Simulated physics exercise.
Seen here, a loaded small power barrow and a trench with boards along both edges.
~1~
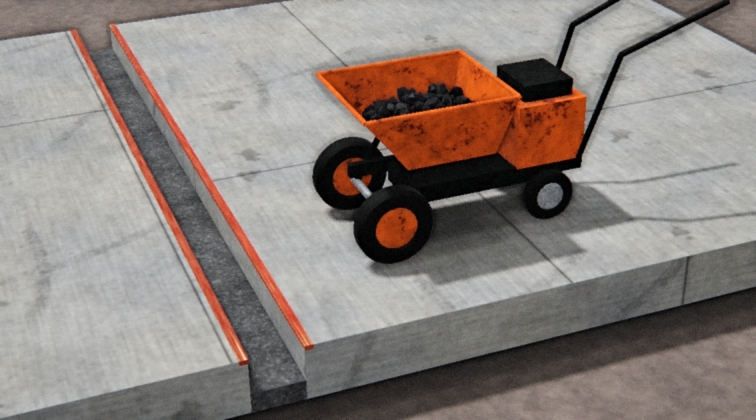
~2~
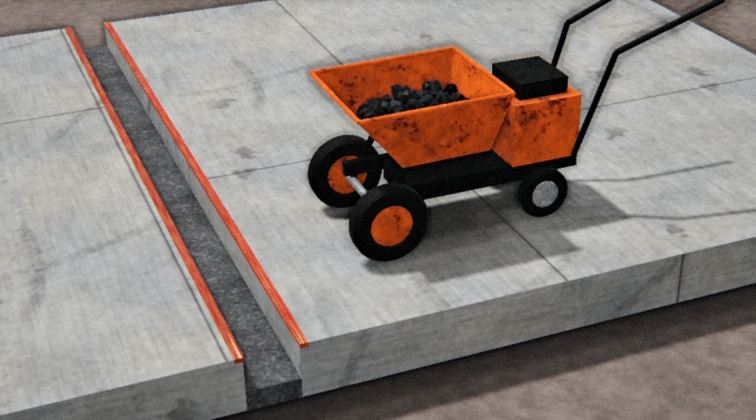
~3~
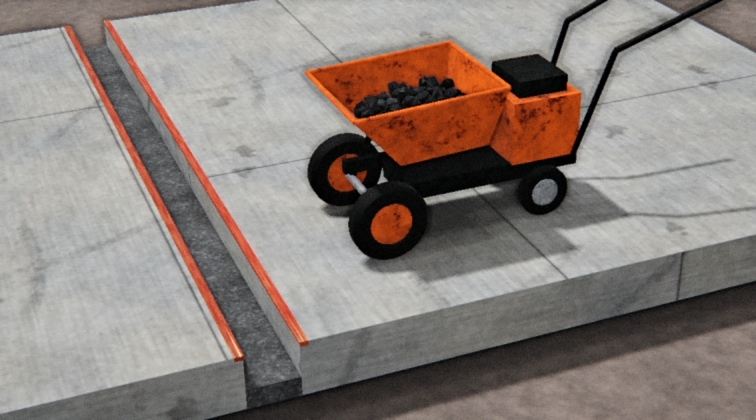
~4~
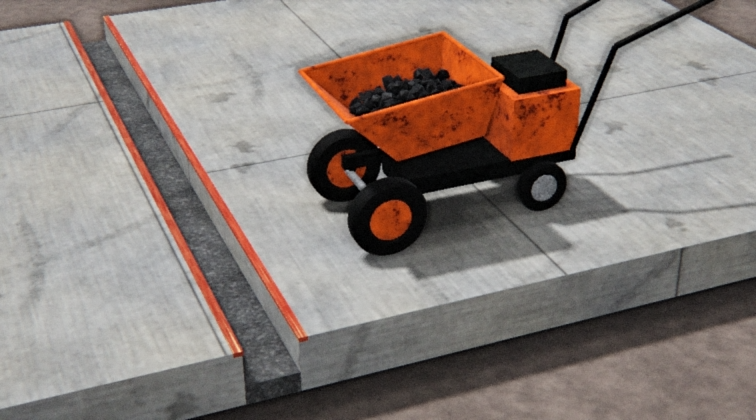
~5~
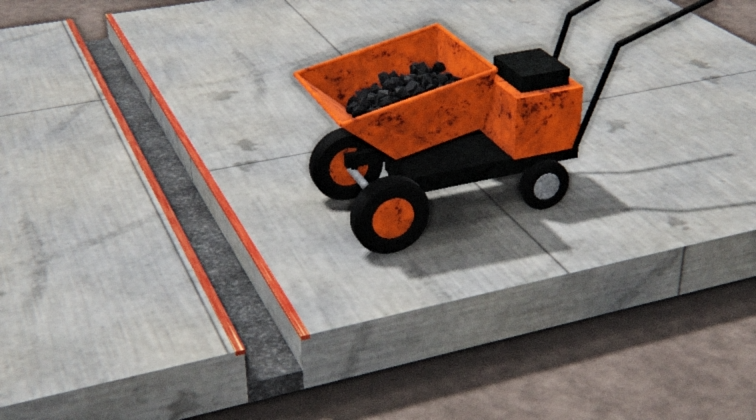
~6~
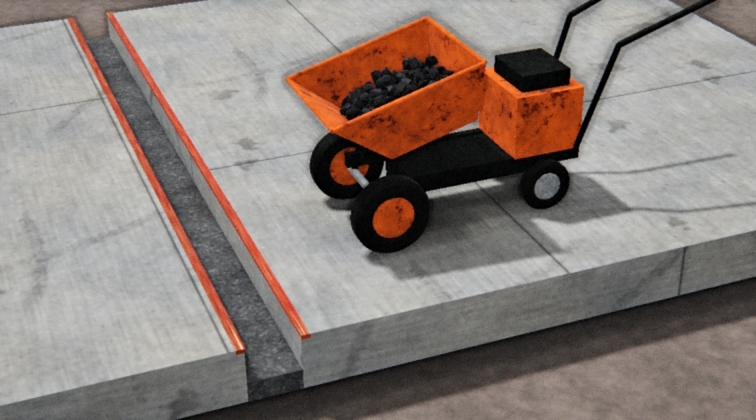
Beside a narrow trench, an orange barrow's coal-filled skip gradually tilts toward the left.
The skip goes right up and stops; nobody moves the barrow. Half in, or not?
The trench ends with more than half of it.
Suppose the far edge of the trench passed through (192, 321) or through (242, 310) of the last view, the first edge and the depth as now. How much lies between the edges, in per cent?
In turn 100 and 80 in a hundred.
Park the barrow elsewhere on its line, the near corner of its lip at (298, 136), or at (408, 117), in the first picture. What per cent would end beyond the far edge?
In turn 80 and 0 in a hundred.
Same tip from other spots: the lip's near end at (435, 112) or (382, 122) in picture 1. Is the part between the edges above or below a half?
The first try: Not half. The second: The larger part.
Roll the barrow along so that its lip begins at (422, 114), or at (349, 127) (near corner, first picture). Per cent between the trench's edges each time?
First some 30, then 90 per cent.
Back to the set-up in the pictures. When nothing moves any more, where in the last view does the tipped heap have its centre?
Near (227, 269).
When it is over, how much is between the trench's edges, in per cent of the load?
About 95 per cent.
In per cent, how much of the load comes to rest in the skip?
Roughly 0 in a hundred.
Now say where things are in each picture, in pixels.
In the first frame, lip of the skip at (365, 124), level; top of the load at (429, 109), lumps of coal; first edge of the trench at (288, 311); far edge at (226, 325), the trench under half as wide as the skip, and about half as deep as wide.
In the second frame, lip of the skip at (359, 123), level; top of the load at (424, 106).
In the third frame, lip of the skip at (355, 123), tipped barely; top of the load at (423, 100).
In the fourth frame, lip of the skip at (348, 122), tipped a little; top of the load at (432, 87).
In the fifth frame, lip of the skip at (342, 125), tipped a little; top of the load at (440, 91).
In the sixth frame, lip of the skip at (333, 131), tipped clearly; top of the load at (432, 86); first edge of the trench at (285, 300); far edge at (222, 314).
Soon, skip tipped steeply; all in the skip.
A while on, skip tipped right over; most in the skip; a stray few short of the trench; a small part in or heaped over the trench; a stray few falling.
Towards the end, skip tipped right over; a stray few in the skip; a stray few short of the trench; nearly all in or heaped over the trench; a stray few beyond it.
Finally, skip tipped right over; a stray few short of the trench; nearly all in or heaped over the trench; a stray few beyond it.
